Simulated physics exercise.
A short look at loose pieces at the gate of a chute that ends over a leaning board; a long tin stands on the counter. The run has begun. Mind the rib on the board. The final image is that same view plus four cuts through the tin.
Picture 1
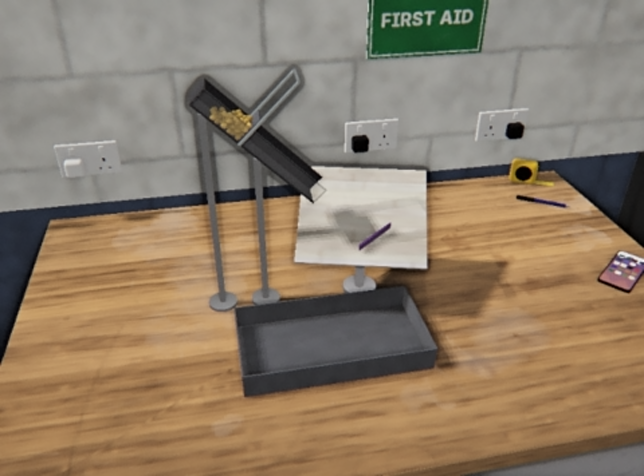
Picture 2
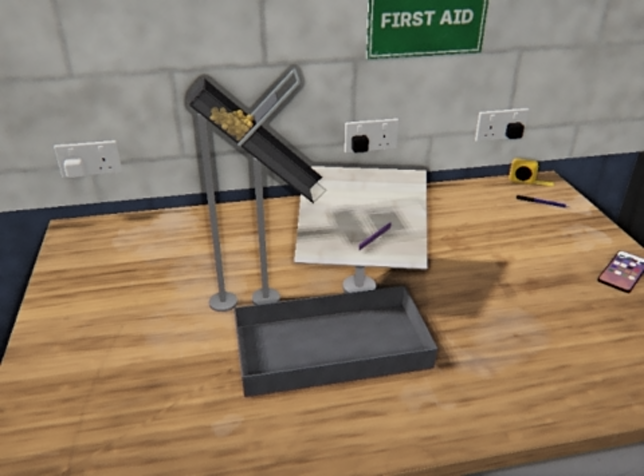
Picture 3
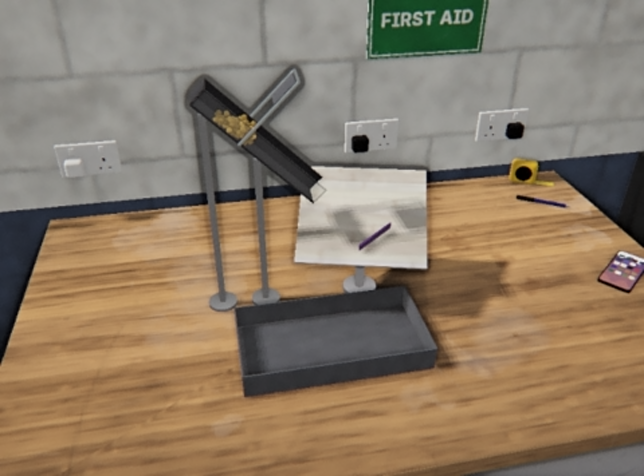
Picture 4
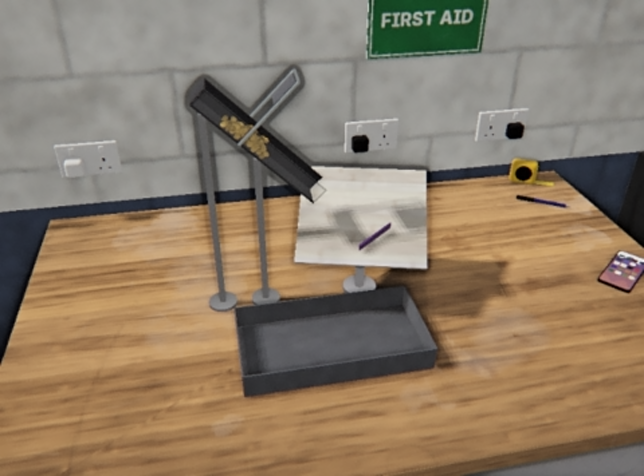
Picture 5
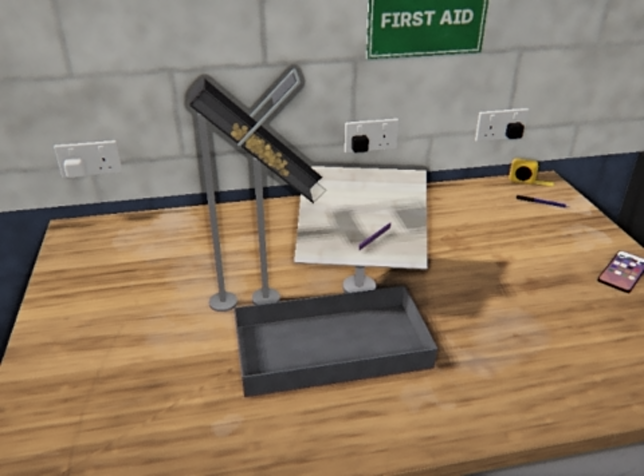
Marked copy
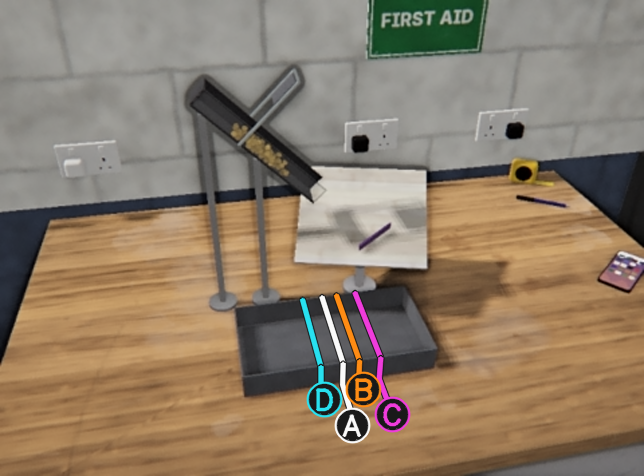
A small heap of golden puffed pieces sat behind a gate in a sloping dark chute, then slid down it to the right, spreading out, while the long grey tin below stayed empty.
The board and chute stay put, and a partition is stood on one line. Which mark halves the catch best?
The answer is line B.
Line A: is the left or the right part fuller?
Right.
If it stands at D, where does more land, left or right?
More lands on the right.
On the marked copy, line A crosses the front rim at (342, 362); line B crosses the front rim at (359, 360); line C crosses the front rim at (380, 357); line D crosses the front rim at (320, 366).
If A is chosen, of what is caught, about a tenth on the left of the divider, almost all on the right.
If B is chosen, of what is caught, roughly half on the left of the divider, roughly half on the right.
If C is chosen, of what is caught, the larger part on the left of the divider, about a tenth on the right.
If D is chosen, of what is caught, just a few on the left of the divider, almost all on the right.
